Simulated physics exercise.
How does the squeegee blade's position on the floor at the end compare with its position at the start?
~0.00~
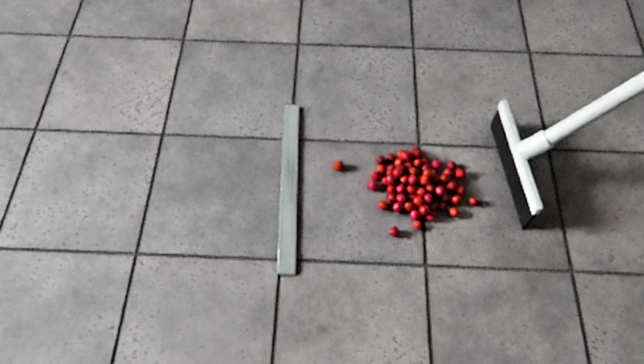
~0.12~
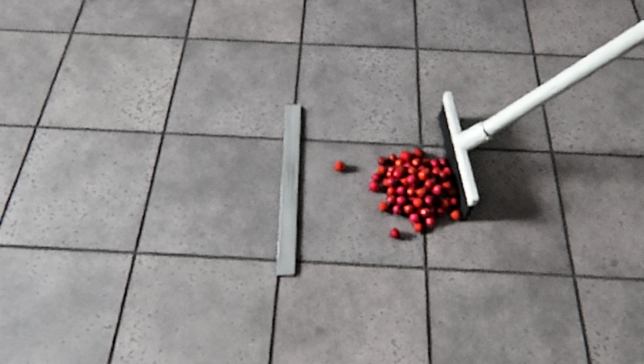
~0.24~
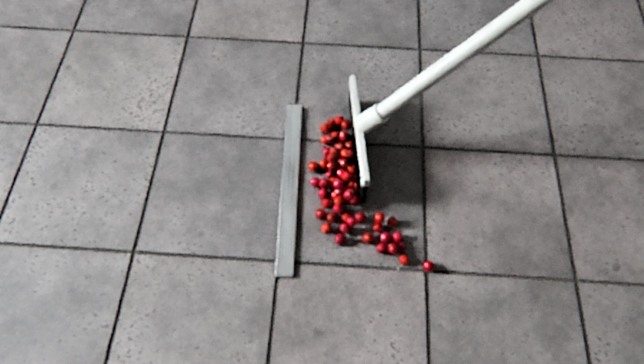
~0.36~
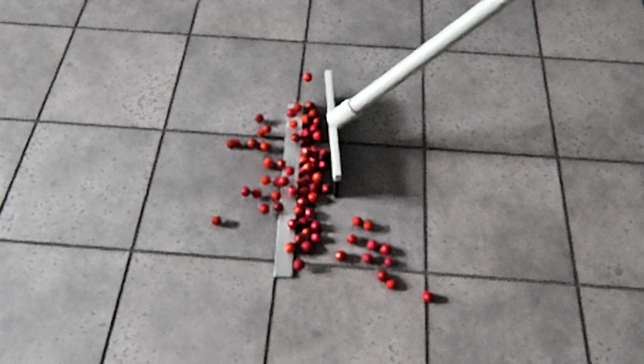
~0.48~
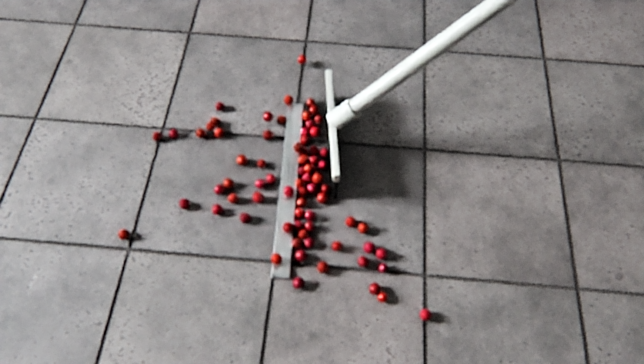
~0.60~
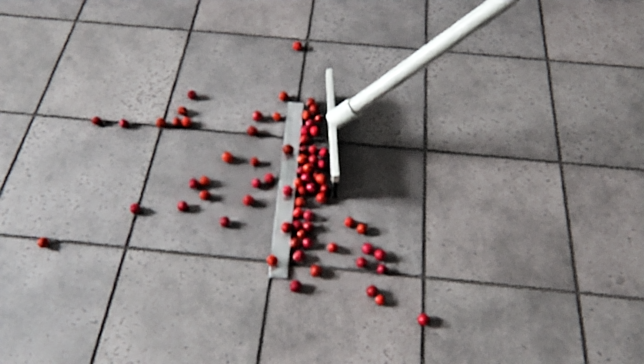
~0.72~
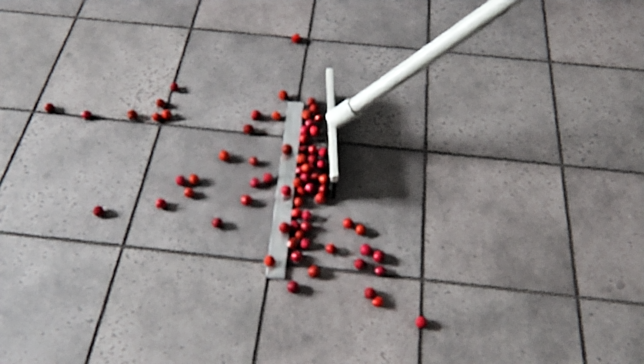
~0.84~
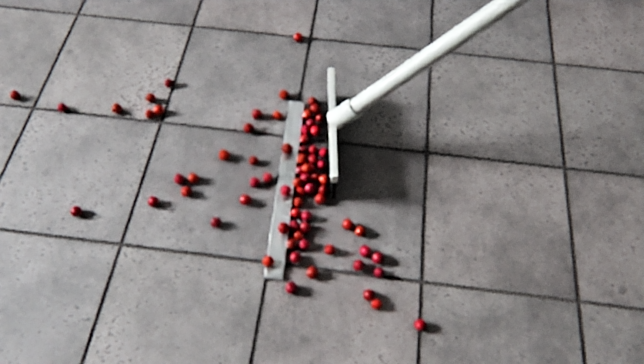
At the start the blade is on the right, beyond the pile of cranberries. By the end it is further left and slightly higher in view, close to the strip.
